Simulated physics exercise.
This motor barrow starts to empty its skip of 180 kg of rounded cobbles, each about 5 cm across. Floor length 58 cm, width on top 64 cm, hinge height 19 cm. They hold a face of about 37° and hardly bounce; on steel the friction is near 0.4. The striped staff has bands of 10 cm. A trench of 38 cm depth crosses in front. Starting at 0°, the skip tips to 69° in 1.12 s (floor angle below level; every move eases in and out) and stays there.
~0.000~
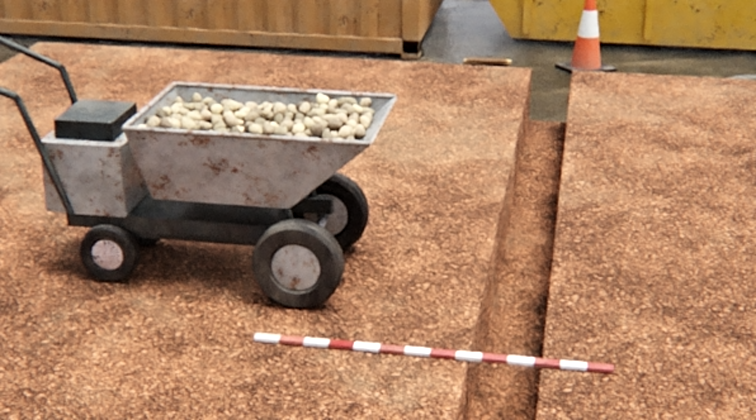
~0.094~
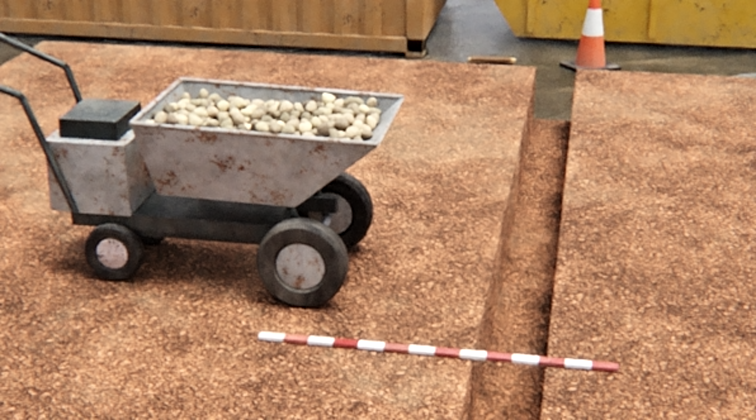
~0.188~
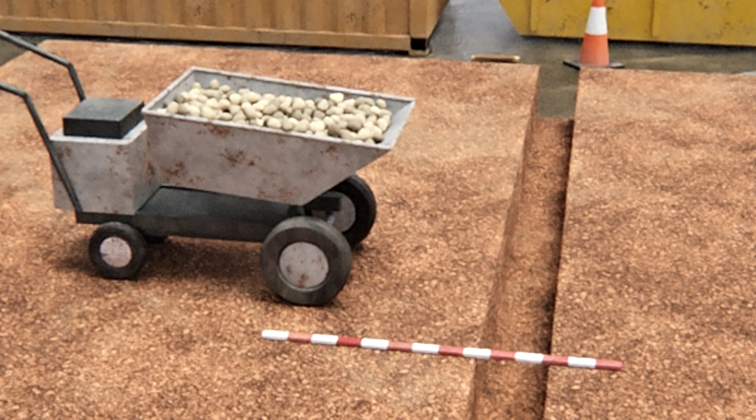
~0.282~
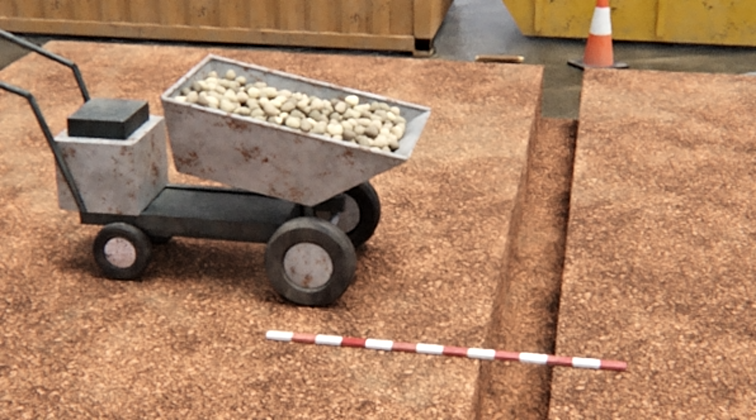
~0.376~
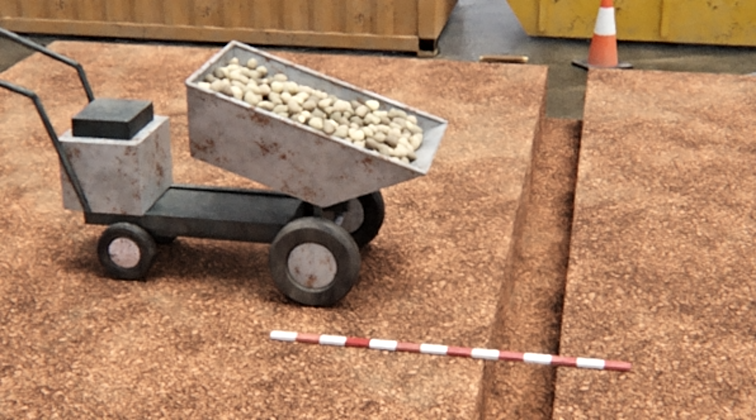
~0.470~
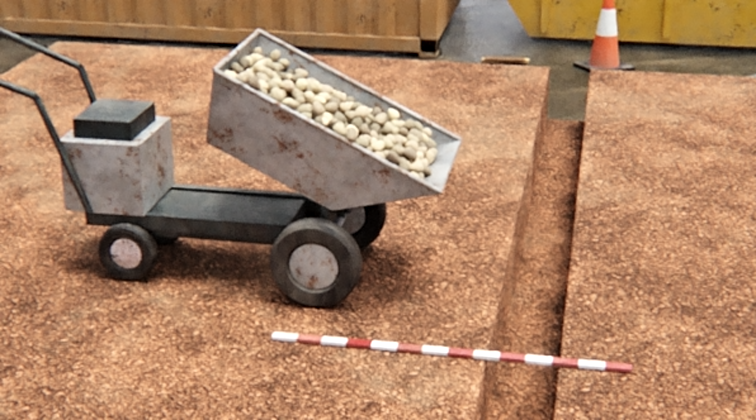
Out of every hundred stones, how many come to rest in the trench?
Close to 86 in a hundred.
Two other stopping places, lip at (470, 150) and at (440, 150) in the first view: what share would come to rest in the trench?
Near 5 per cent from the first place, 40 from the second.
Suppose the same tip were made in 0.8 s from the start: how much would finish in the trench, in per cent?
In that case some 80 per cent.
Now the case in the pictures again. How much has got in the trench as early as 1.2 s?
Some 40 per cent.
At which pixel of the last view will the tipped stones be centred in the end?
Their middle is at about (529, 339).
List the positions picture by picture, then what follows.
In the first frame, lip at (370, 144), floor tilted 0°, highest stones at (291, 109).
In the second frame, lip at (378, 145), floor tilted 1°, highest stones at (274, 107); the stones move at 0.3 m/s on average.
In the third frame, the skip is at 5°, its lip at (390, 149); the top of the load is at (229, 99); the stones move at 0.5 m/s on average.
In the fourth frame, the skip is at 11°, its lip at (407, 160); the top of the load is at (225, 86); the stones move at 0.6 m/s on average.
In the fifth frame, lip at (425, 174), floor tilted 18°, highest stones at (239, 73); the stones move at 0.8 m/s on average.
In the sixth frame, lip at (441, 193), floor tilted 26°, highest stones at (255, 63); the stones move at 0.8 m/s on average.
After 0.8 s the floor is at 58°; 100 % in the skip; the foremost stones are at (480, 244).
After 1.2 s the floor is at 69°; 55 % in the skip, 7 % short of the trench, 38 % in the trench, 1 % past the trench; the foremost stones are at (573, 296).
After 1.6 s the floor is at 69°; 17 % in the skip, 7 % short of the trench, 71 % in the trench, 4 % past the trench; the foremost stones are at (682, 293).
After 3.5 s the floor is at 69°; 1 % in the skip, 8 % short of the trench, 86 % in the trench, 4 % past the trench; the foremost stones are past the picture's edge.
